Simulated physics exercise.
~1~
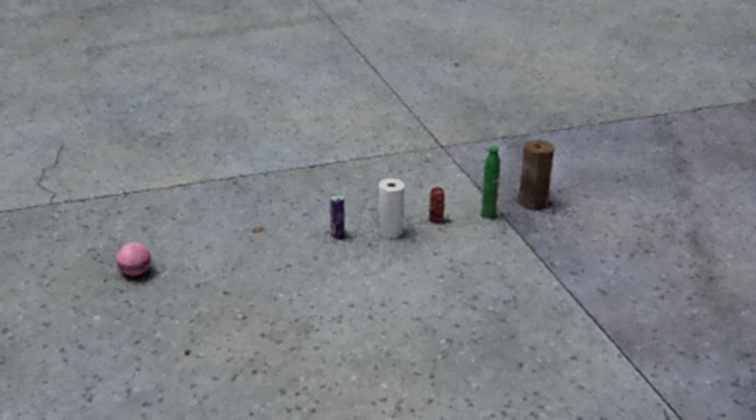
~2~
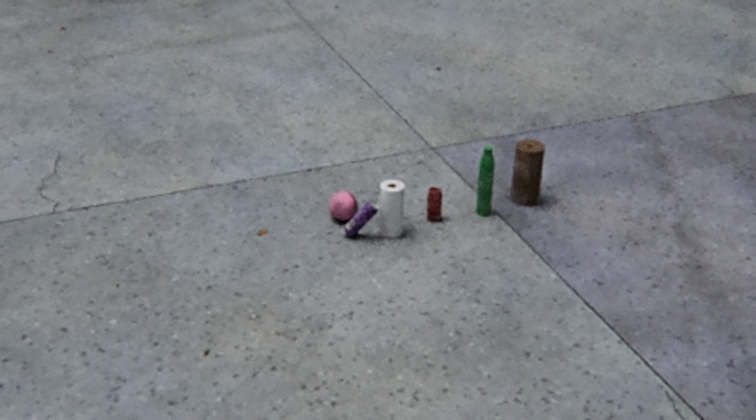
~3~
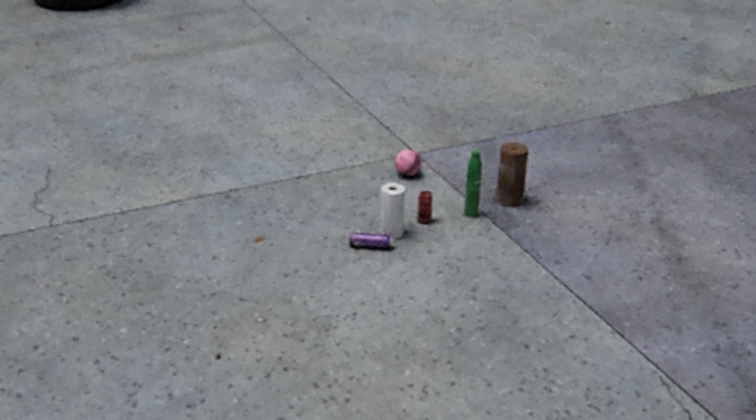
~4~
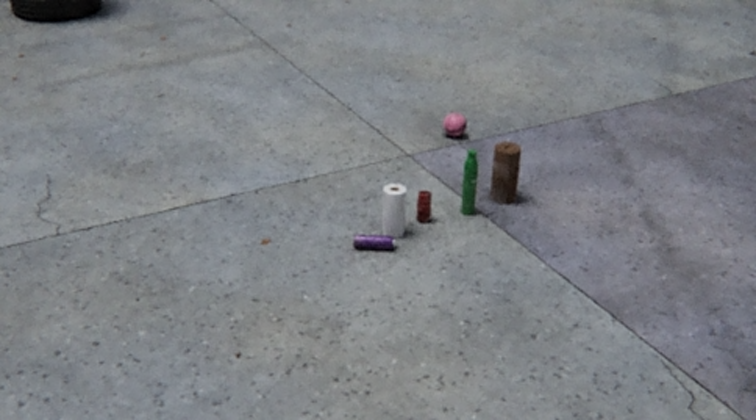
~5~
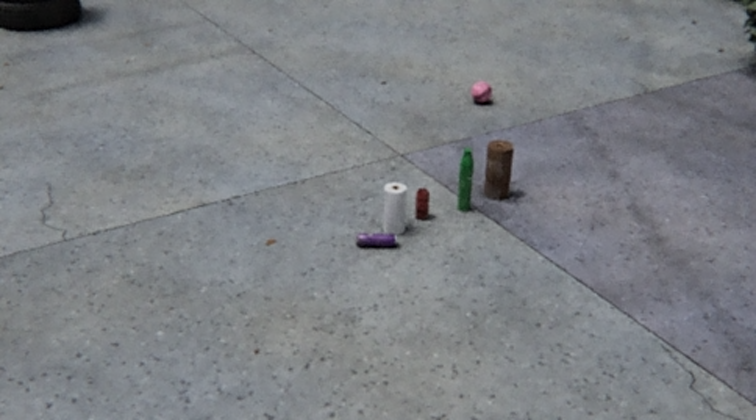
Pink ball rolling right across a concrete floor, knocking over a purple can and rolling away behind the other objects, still upright.
